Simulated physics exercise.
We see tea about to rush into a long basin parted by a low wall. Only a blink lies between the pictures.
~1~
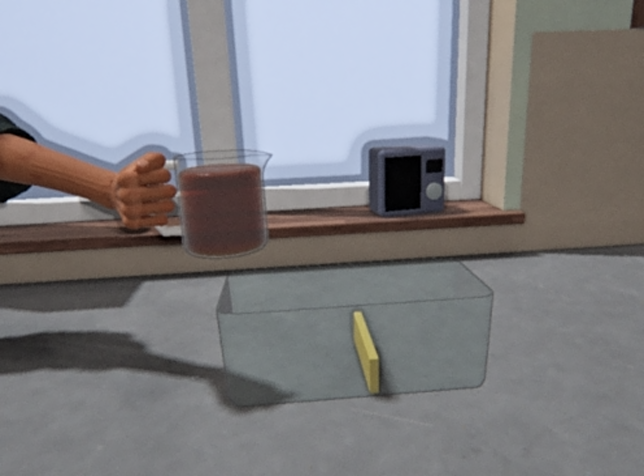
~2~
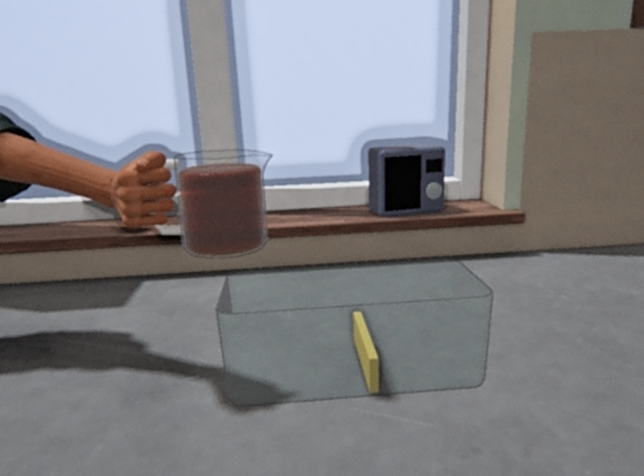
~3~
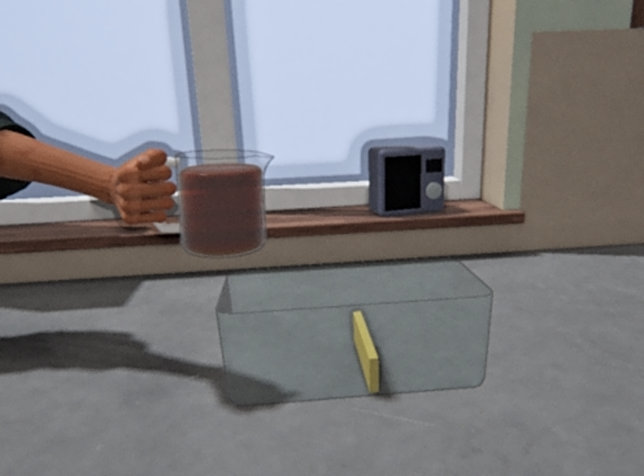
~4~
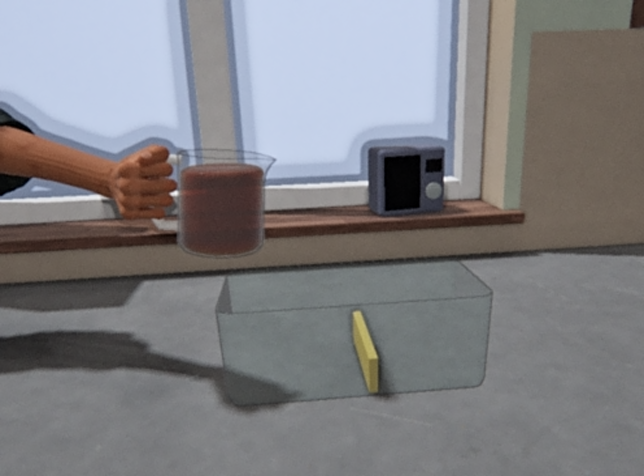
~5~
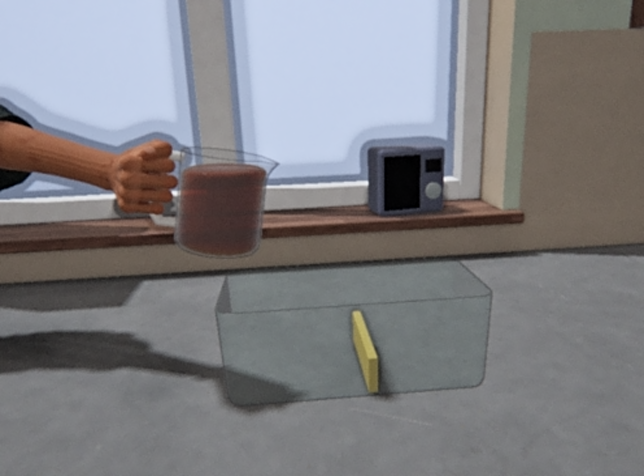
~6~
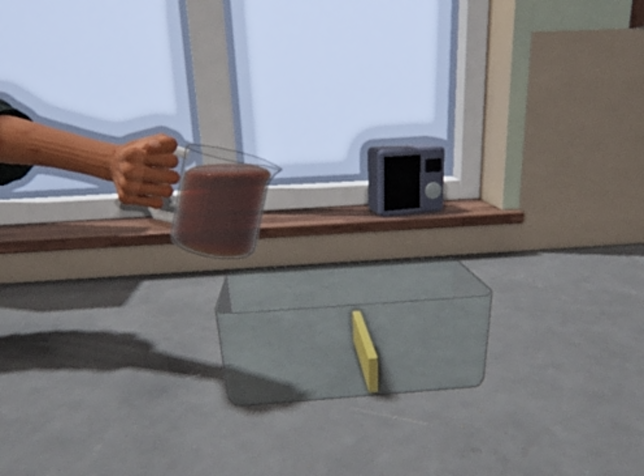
A grey surface lies before a bright window with a wooden sill, seen from slightly above by a still camera. At the left, a hand grips a clear jug of reddish-brown liquid above a long transparent basin with a low yellow wall inside, while a dark boxy device sits on the sill. The hand slowly tilts the jug to the right, gently at first, then a little faster.
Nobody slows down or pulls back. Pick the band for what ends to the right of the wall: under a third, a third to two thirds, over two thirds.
It comes to less than a third.
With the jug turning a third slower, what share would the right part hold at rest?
It comes to 5 per cent or so.
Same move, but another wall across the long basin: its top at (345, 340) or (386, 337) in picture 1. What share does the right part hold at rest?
First some 25, then 10 per cent.
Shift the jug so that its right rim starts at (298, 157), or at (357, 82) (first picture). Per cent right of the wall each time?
Roughly 20 per cent, and 85 per cent.
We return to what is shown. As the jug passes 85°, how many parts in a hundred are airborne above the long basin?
Roughly 20 in a hundred.
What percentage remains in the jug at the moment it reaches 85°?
It comes to 70 per cent or so.
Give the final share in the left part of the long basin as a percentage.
Close to 95 per cent.
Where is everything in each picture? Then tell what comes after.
Tilt 0°; pouring edge (272, 154); surface from (179, 171) to (262, 167); the long basin's rim runs from (223, 293) to (474, 276); the wall's top is at (365, 334), in the first picture.
Tilt 1°; pouring edge (273, 154); surface from (179, 171) to (262, 167), in the second picture.
Tilt 3°; pouring edge (274, 155); surface from (181, 169) to (263, 167), in the third picture.
Tilt 6°; pouring edge (277, 159); surface from (182, 169) to (265, 168), in the fourth picture.
Tilt 10°; pouring edge (279, 163); surface from (183, 171) to (268, 169), in the fifth picture.
Tilt 16°; pouring edge (283, 168); surface from (184, 175) to (272, 170), in the sixth picture.
A moment on, the jug is tipped on its side and 70 per cent is still to pour, 9 is left of the wall and 0 right of it.
Next, the jug is tipped right over and 12 per cent is still to pour, 75 is left of the wall and 0 right of it.
Then the jug is tipped right over and 0 per cent is still to pour, 93 is left of the wall and 4 right of it.
Later the jug is tipped right over and 0 per cent is still to pour, 93 is left of the wall and 5 right of it.
At rest 93 per cent lies left of the wall, 4 right of it and 3 outside.
